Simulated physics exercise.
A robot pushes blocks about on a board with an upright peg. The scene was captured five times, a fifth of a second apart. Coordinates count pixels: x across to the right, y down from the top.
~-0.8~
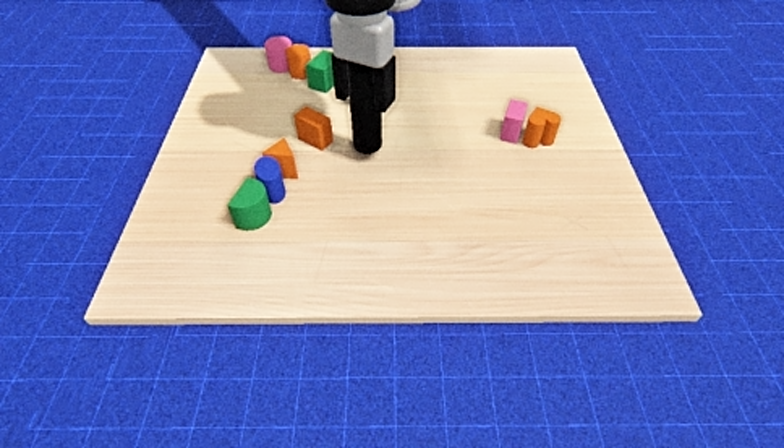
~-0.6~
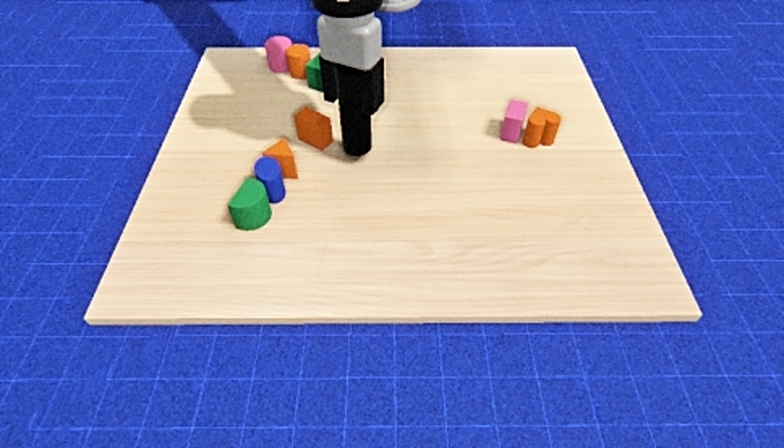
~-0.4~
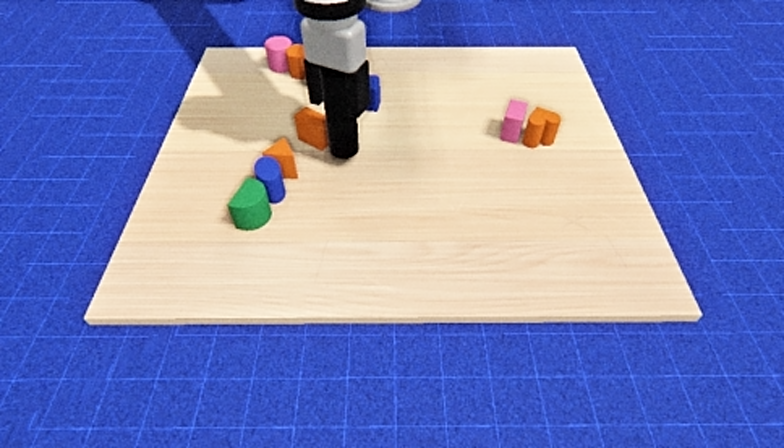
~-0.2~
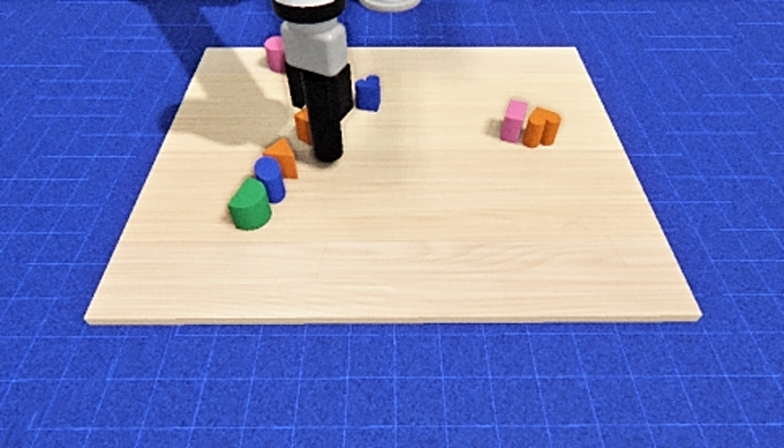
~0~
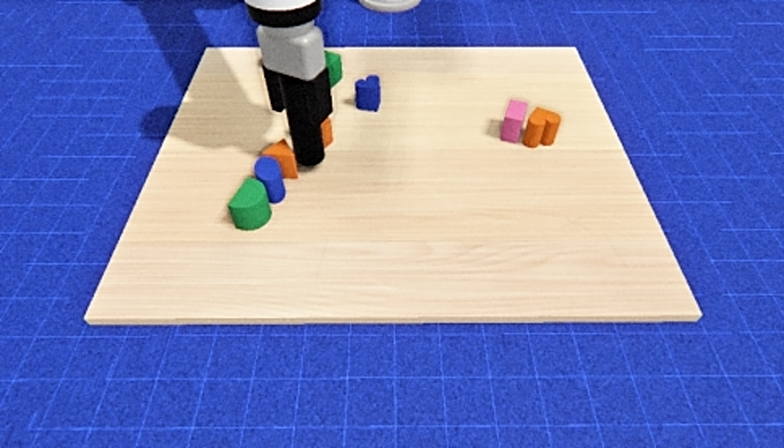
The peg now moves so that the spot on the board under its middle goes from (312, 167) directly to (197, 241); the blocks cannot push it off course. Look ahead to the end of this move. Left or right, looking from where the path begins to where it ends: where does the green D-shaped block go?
Left-hand side.
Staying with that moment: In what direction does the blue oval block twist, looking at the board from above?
Rotates clockwise.
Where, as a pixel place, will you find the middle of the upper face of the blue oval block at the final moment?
I'd say the blue oval block ends with its top centre at (154, 212).
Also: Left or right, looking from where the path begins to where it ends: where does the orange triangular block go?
My answer: Right.
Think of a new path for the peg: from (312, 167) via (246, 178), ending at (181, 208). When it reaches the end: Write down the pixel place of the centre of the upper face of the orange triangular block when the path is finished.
It is going to be at (146, 178).
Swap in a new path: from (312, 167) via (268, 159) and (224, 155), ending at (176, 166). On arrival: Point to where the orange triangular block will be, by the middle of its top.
I predict (247, 150).
The first path, step by step. One third of the way, peg (273, 179); green D-shaped block (237, 203), turned 30° anticlockwise; blue oval block (242, 177), turned 25° anticlockwise; orange triangular block (251, 155), turned 60° clockwise.
Two thirds of the way, peg (234, 203); green D-shaped block (220, 216), turned 100° anticlockwise; blue oval block (197, 197), turned 15° clockwise; orange triangular block (249, 155), turned 70° clockwise.
At the end, peg (192, 231); green D-shaped block (209, 234), turned 165° anticlockwise; blue oval block (154, 212), turned 75° clockwise; orange triangular block (249, 155), turned 70° clockwise; orange rectangular block still.
